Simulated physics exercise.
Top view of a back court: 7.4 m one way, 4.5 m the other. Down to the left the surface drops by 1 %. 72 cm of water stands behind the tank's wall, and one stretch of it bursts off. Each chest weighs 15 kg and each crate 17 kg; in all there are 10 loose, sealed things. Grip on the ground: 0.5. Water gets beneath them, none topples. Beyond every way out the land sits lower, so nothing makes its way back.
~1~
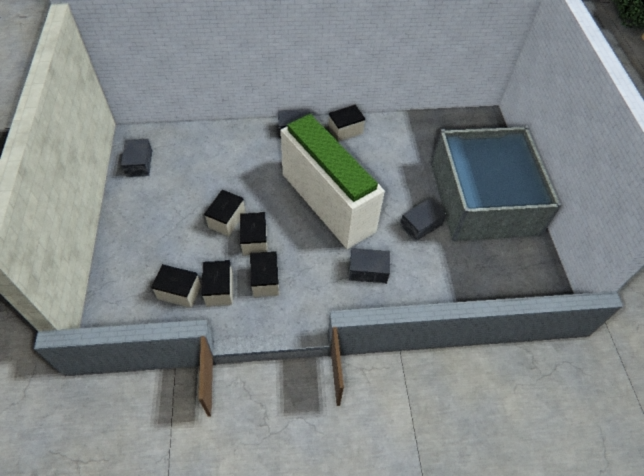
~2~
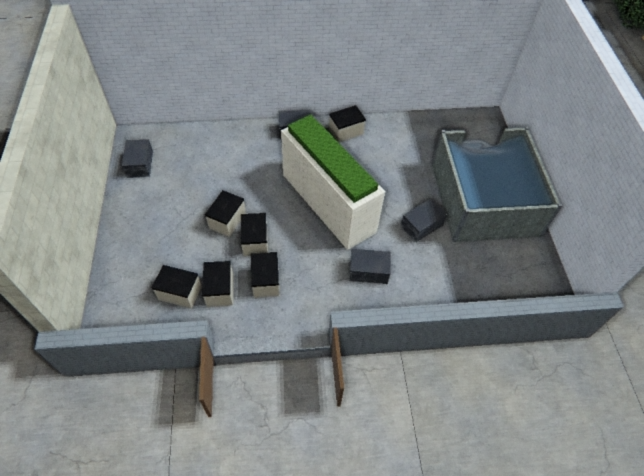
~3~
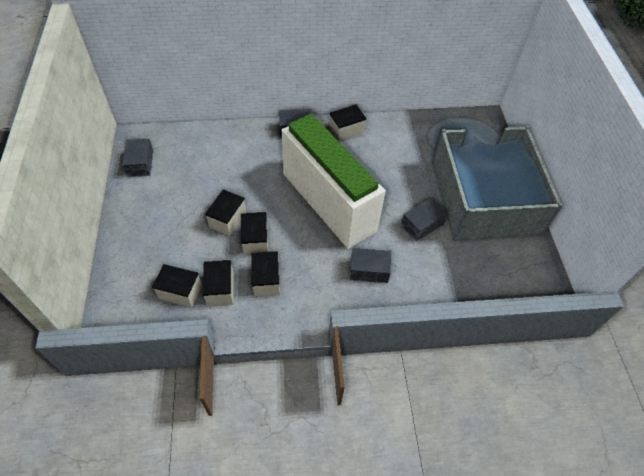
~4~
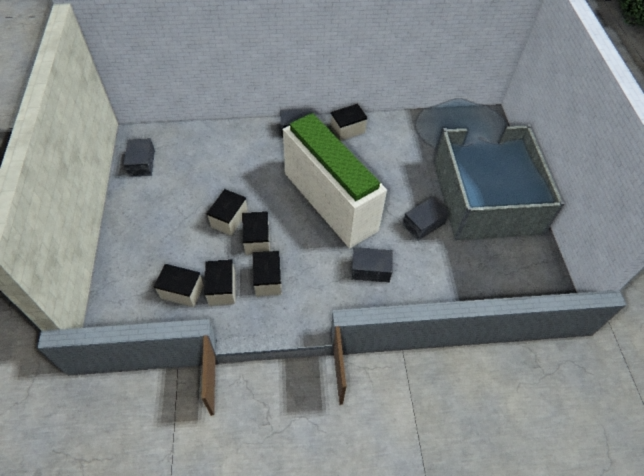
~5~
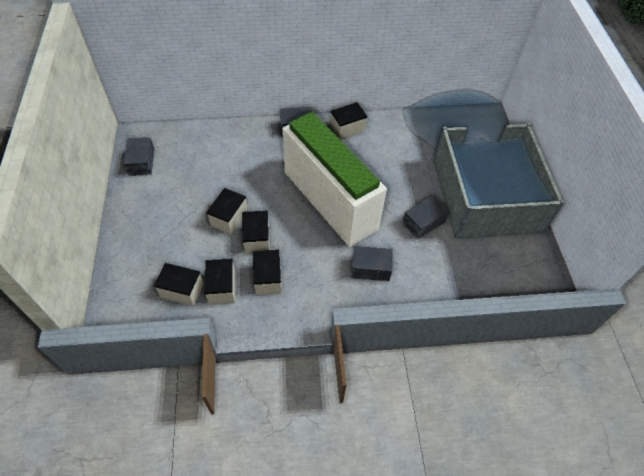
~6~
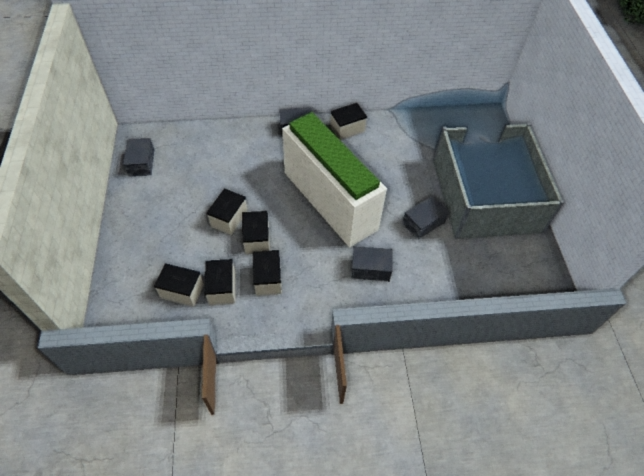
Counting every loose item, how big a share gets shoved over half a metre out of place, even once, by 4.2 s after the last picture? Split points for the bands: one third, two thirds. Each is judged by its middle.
My call: Under one third.
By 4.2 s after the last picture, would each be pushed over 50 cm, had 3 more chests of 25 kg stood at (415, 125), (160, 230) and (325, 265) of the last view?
Above, below, below.
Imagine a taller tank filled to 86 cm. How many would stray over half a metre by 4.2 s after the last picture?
Under that setup the answer is 3.
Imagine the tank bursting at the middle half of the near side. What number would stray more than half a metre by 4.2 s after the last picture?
The answer would then be 4.
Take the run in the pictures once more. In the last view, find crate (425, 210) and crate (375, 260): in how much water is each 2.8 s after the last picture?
Close to 1 and 0 centimetres.
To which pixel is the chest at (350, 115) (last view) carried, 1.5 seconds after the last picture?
It would be close to (303, 138) by then.
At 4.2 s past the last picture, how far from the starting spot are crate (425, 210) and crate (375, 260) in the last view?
Respectively, 0 centimetres and 0 centimetres.
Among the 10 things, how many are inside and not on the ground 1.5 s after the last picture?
I get 0.
Then, 0.4 s after the last picture 0 of 10 are over 50 cm from their spots; 0 afloat.
Then, 1.5 s after the last picture 2 of 10 are over 50 cm from their spots; 0 afloat.
Then, 2.8 s after the last picture 2 of 10 are over 50 cm from their spots; 0 afloat.
Then, 4.2 s after the last picture 2 of 10 are over 50 cm from their spots, and 2 have been at some point; 2 afloat.
